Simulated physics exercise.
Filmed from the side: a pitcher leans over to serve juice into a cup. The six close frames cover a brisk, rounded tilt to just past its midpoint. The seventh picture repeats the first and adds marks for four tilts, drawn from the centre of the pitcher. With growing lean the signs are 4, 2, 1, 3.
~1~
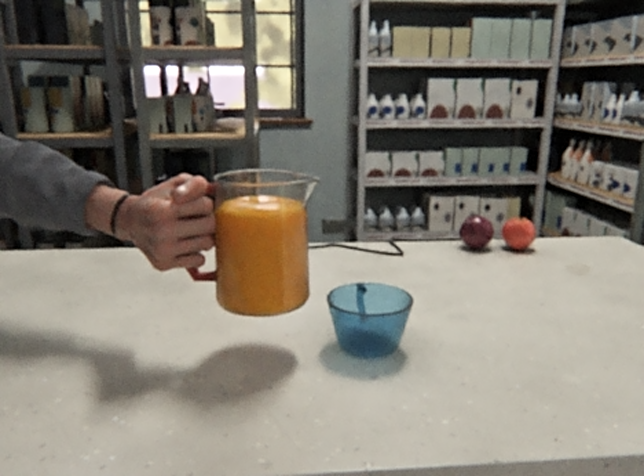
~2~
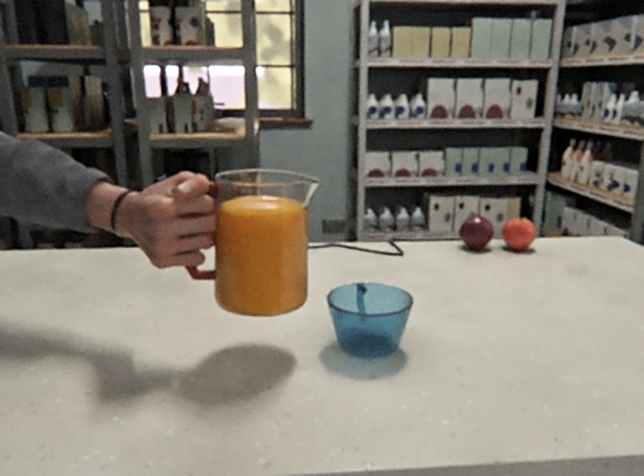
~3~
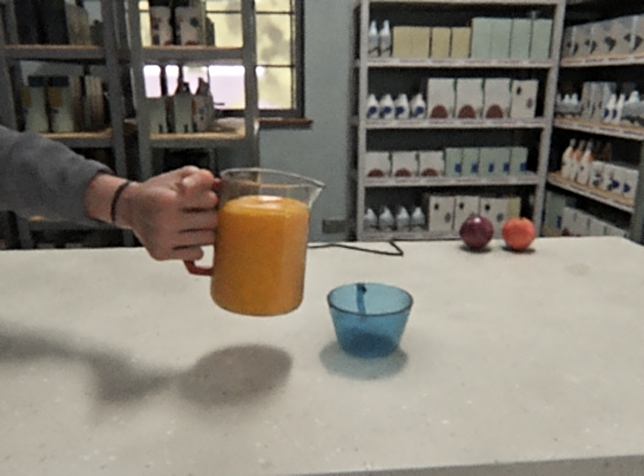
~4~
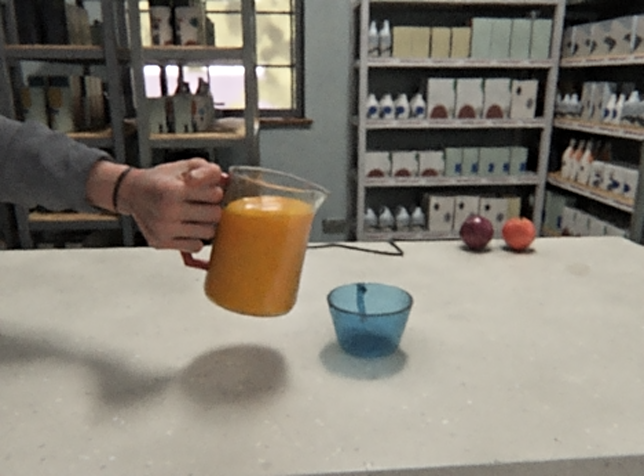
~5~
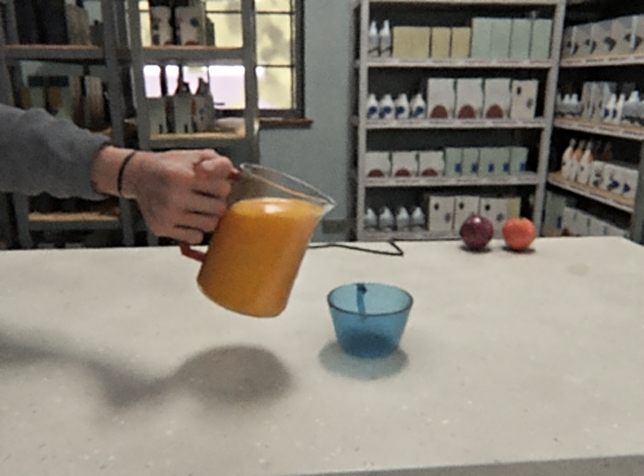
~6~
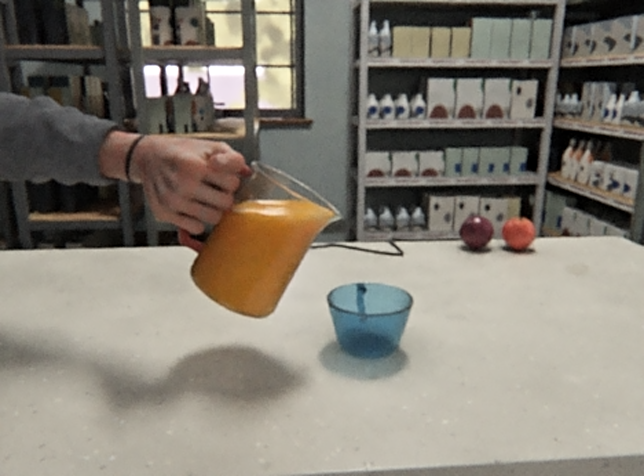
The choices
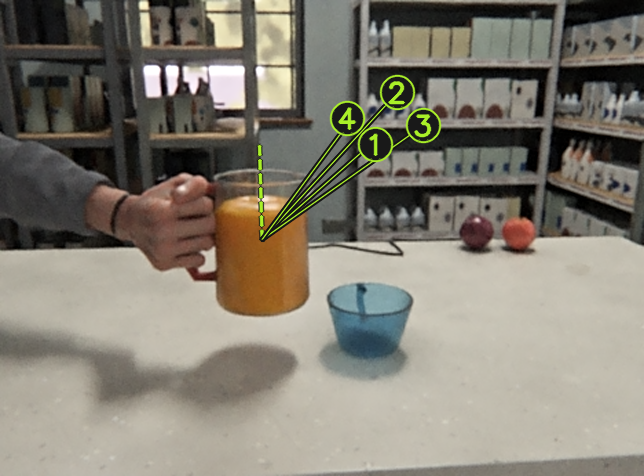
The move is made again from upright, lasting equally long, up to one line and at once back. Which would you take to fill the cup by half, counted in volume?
Choose 3.
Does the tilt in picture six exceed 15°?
Yes, it does.
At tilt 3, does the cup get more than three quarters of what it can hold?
No.
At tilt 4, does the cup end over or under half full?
Under half.
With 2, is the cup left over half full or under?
Under half.
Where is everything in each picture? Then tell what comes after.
Upright, lip at (318, 179); rim of the cup round (370, 297); nothing has left yet, in the first frame.
Upright, lip at (320, 181); nothing has left yet, in the second frame.
Tipped about 6°, lip at (324, 185); nothing has left yet, in the third frame.
Tipped about 13°, lip at (330, 193); nothing has left yet, in the fourth frame.
Tipped about 21°, lip at (336, 203); nothing has left yet, in the fifth frame.
Tipped about 30°, lip at (340, 215); nothing has left yet, in the sixth frame.
On the marked copy, 1 at (360, 153); 2 at (385, 105); 3 at (409, 135); 4 at (339, 134).
If 1 is chosen, the cup ends with about 33 % of what it can hold.
If 2 is chosen, the cup ends with about 19 % of what it can hold.
If 3 is chosen, the cup ends with about 49 % of what it can hold.
If 4 is chosen, the cup ends with about 9 % of what it can hold.
